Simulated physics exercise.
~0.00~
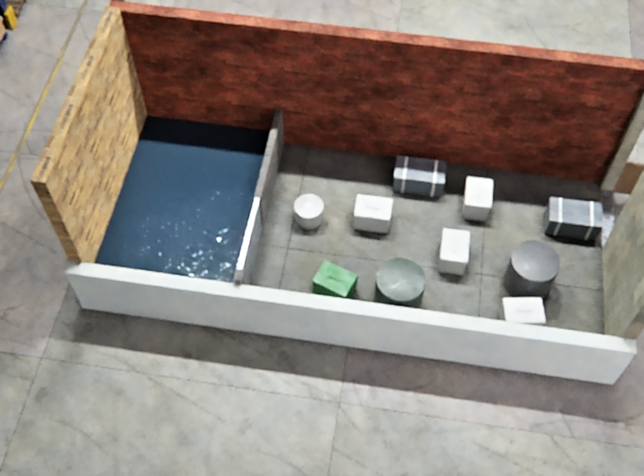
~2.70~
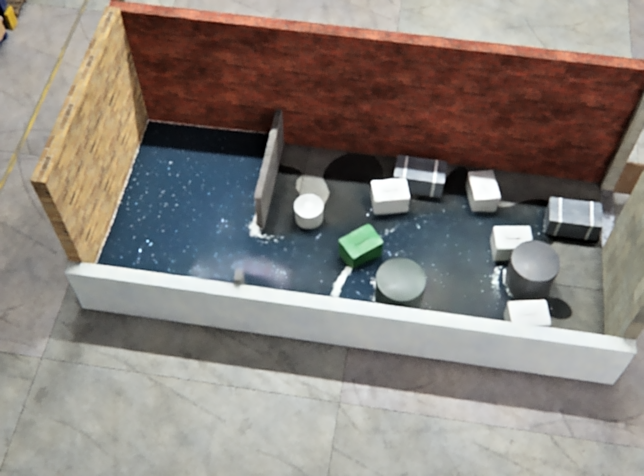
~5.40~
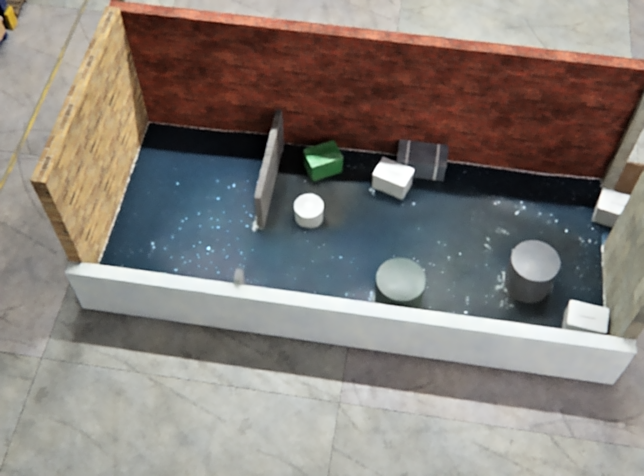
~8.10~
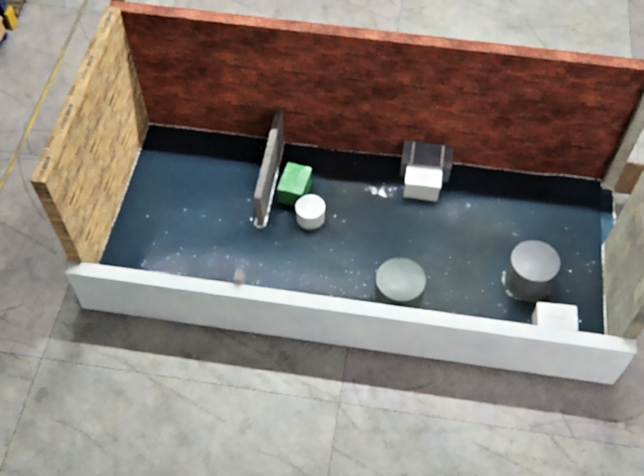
In a walled basement split by a divider, water from the left side burst into the dry right side, pushing the green chest and white boxes about; several objects disappeared from view, and the green chest ended up beside the divider, near a white tub.
